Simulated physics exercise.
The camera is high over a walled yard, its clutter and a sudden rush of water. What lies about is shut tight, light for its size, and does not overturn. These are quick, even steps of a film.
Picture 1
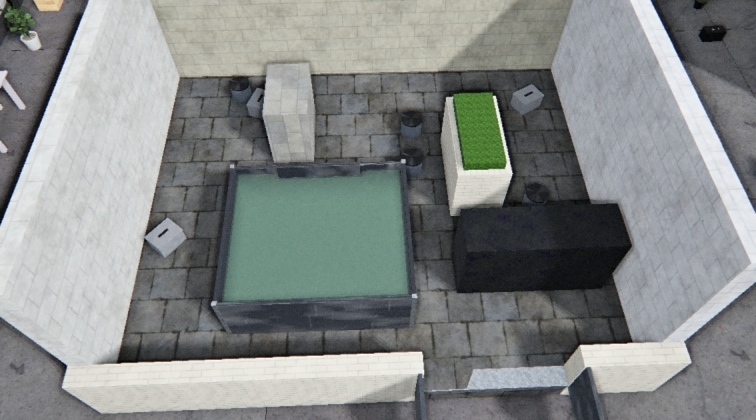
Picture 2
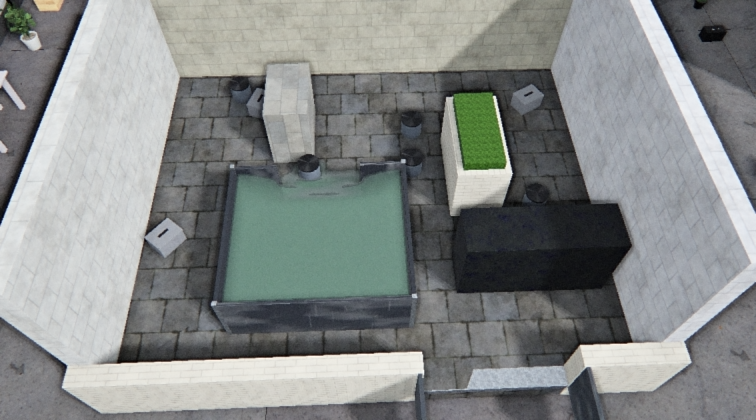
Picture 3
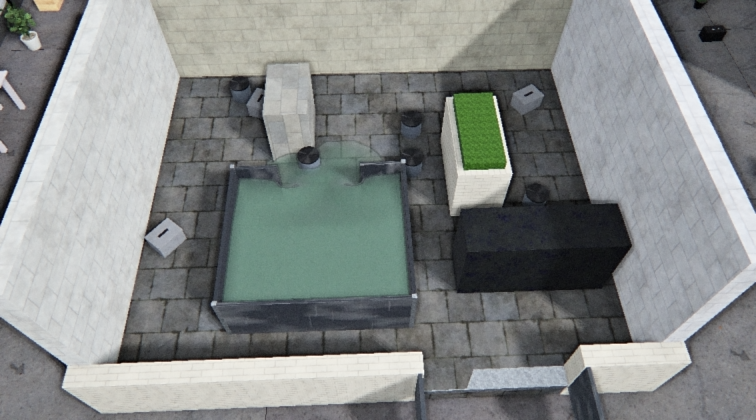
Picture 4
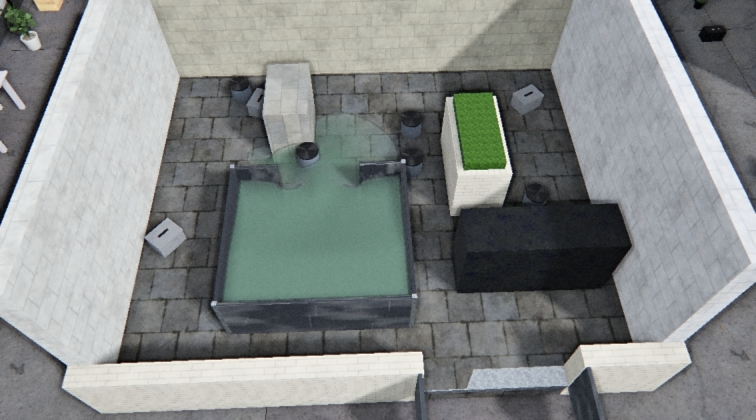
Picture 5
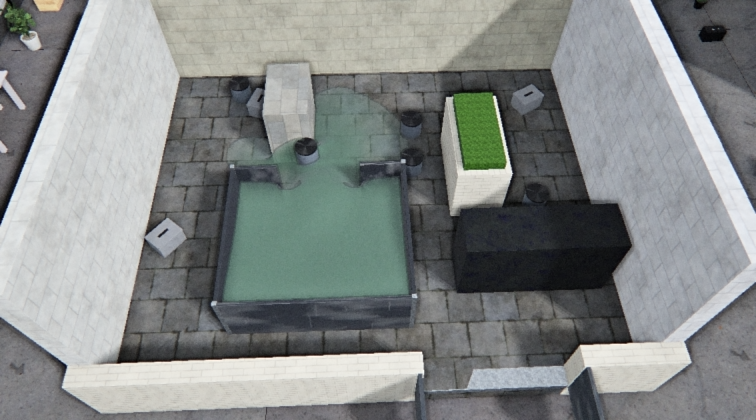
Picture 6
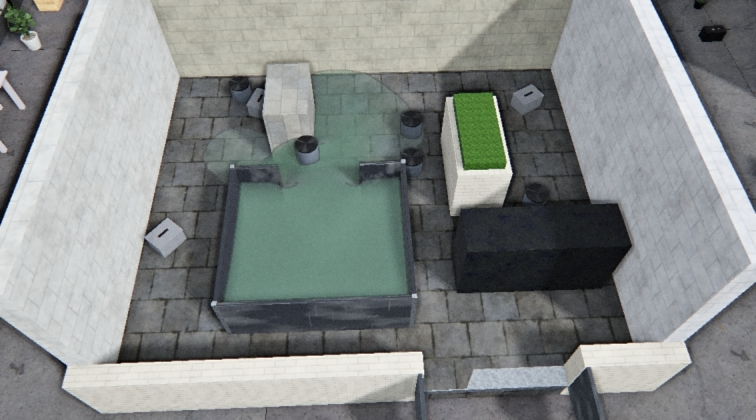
Greenish water burst out through the back side of a dark-walled tank and spread across the paved yard around a pale block, while a dark pail came into view at the gap and drifted back slightly.
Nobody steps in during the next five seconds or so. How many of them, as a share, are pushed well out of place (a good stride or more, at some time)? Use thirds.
That comes to at least two thirds.
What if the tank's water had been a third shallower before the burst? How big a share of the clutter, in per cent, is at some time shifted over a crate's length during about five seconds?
Near 50 in a hundred.
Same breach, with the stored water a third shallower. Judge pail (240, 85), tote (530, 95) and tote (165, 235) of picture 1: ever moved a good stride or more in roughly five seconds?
One after the other: Pushed that far, yes, less than that.
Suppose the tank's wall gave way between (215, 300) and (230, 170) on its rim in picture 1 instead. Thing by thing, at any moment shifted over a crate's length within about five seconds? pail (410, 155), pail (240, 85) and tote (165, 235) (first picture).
As listed: Short of that, yes, that far or more.
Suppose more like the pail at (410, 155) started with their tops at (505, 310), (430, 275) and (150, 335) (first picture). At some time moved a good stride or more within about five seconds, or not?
In that order: Short of that, short of that, moved that far.
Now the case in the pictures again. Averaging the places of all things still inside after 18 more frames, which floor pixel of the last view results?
At about (400, 161).
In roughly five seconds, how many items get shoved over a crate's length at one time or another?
The number is 6.
A moment on, 0 of 8 are well off their spots; 1 afloat.
Next, 2 of 8 are well off their spots; 3 afloat.
Later, 5 of 8 are well off their spots; 2 afloat.
In the end, 6 of 8 are well off their spots, and 6 have been at some point; 6 afloat.
